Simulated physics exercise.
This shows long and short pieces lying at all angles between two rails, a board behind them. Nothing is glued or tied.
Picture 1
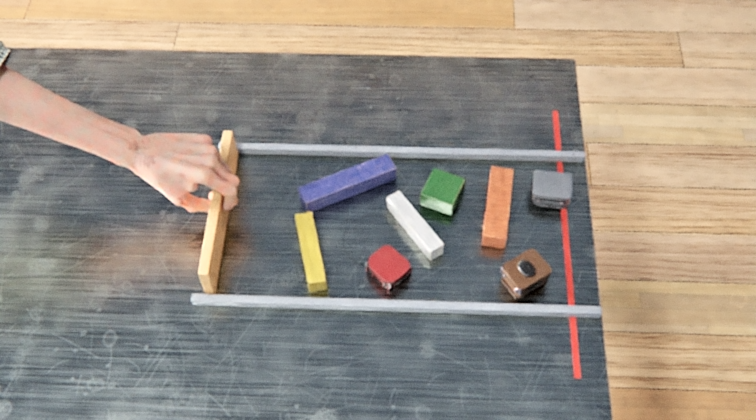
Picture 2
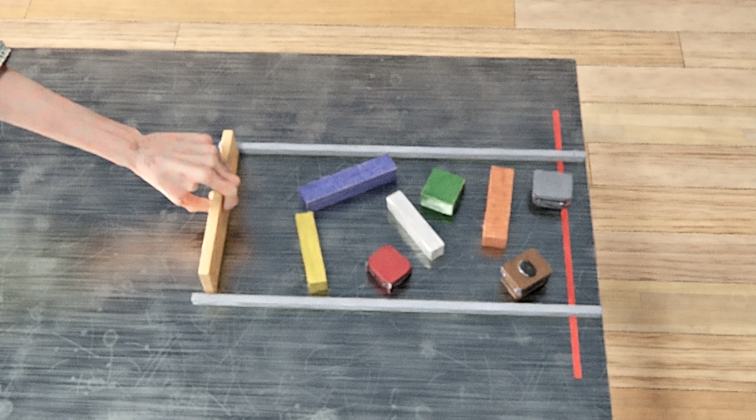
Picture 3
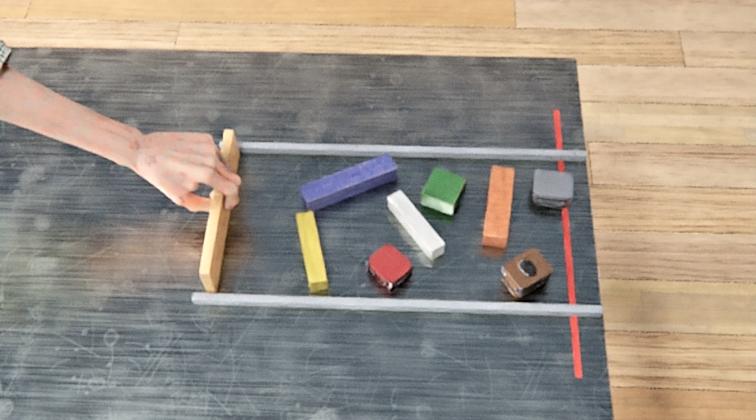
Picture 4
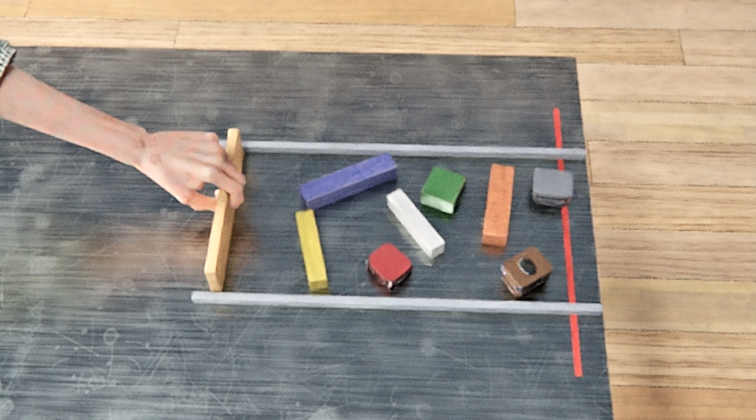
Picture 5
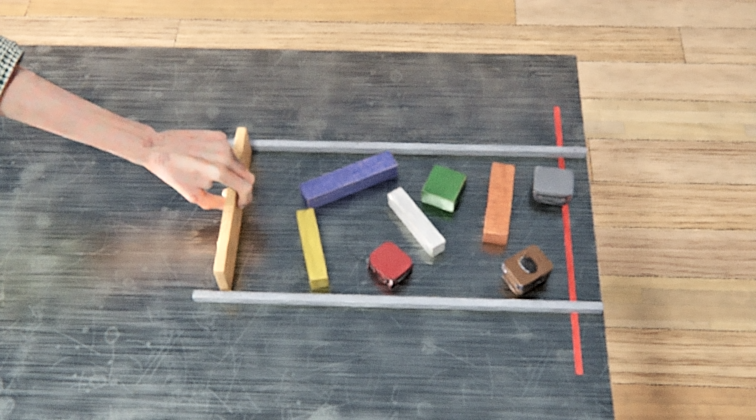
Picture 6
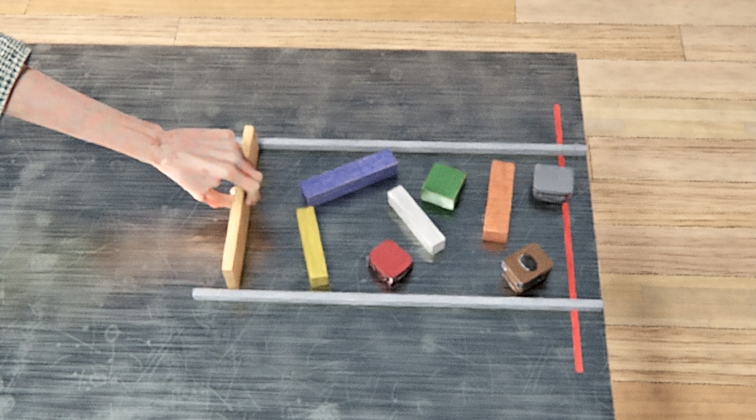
A hand held a wooden board nearly still behind colourful blocks lying at different angles between two rails, then slid it a short way right toward them, while the blocks stayed in place.
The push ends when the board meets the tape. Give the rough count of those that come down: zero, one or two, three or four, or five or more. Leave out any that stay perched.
Outcome: The number that fall off is five or more.
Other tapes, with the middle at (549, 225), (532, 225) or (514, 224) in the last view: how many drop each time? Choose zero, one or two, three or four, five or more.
In that order: Three to four; three or four; either one or two.
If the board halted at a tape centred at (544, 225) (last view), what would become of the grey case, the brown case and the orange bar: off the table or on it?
The grey case goes over; the brown case drops off; the orange bar drops off.
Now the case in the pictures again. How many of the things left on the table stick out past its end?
It comes to 0.
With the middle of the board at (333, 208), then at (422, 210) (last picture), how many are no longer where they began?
At the one place 2, at the other 6.
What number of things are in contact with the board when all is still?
1 of them.
Soon after, none off yet; grey case at rest near (552, 185); brown case at rest near (527, 269); orange bar at rest near (499, 201).
Then, none off yet; grey case moved about its own width near (575, 185); brown case moving near (533, 272); orange bar moved a little near (545, 210).
At rest, the number that fall off is five or more; fallen, blue bar, red case, white bar, green block, orange bar, brown case and grey case.
